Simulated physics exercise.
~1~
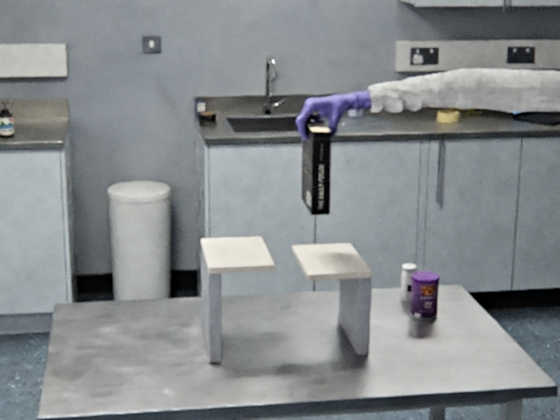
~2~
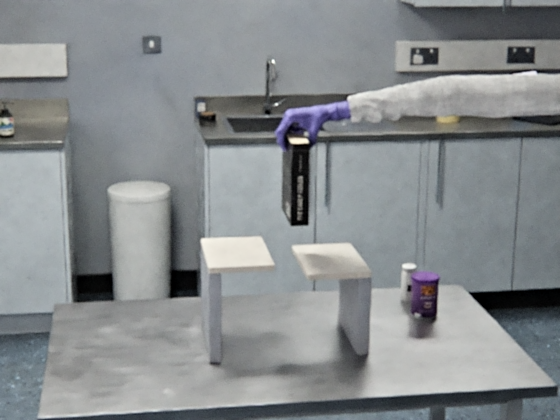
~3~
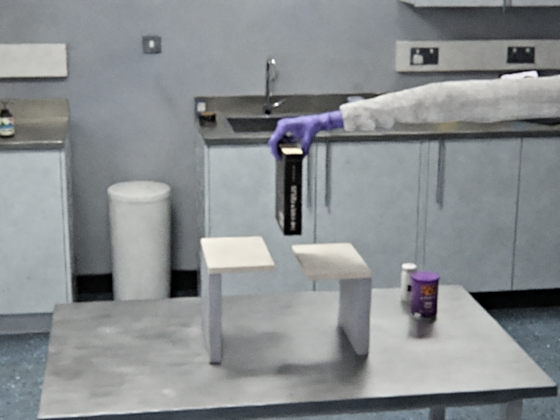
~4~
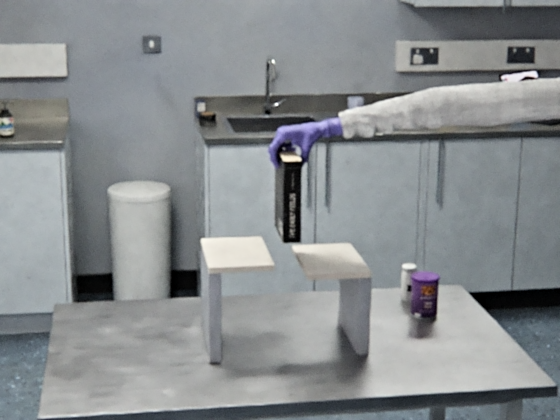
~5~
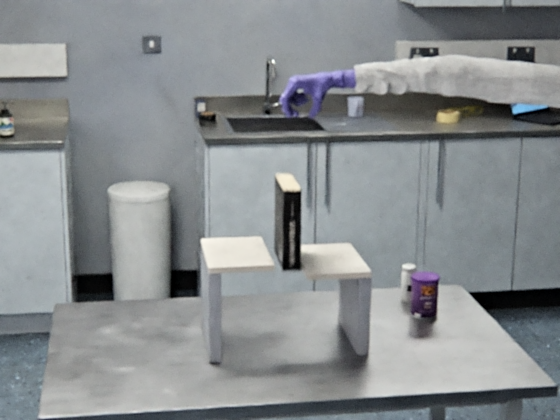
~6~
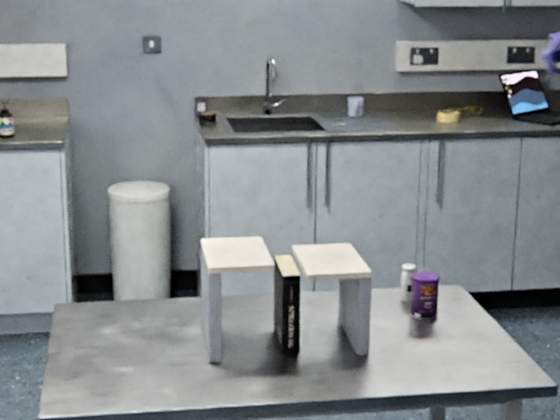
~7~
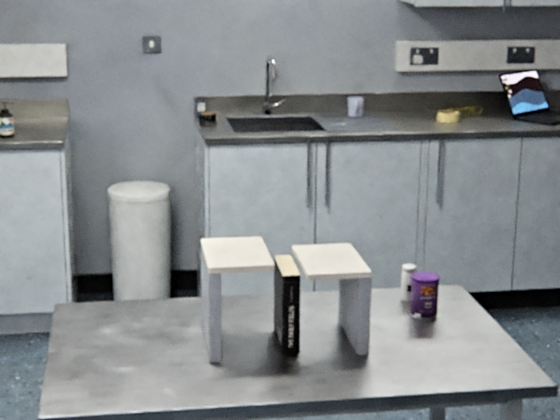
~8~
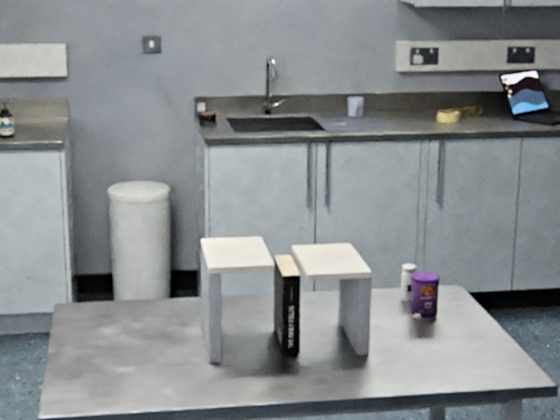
The video shows a purple-gloved hand holding a black book upright, moving it left and lowering it over the gap between two supports, then letting go. The book drops through the gap and stands upright on the table, while the purple tin and white shaker stay still.
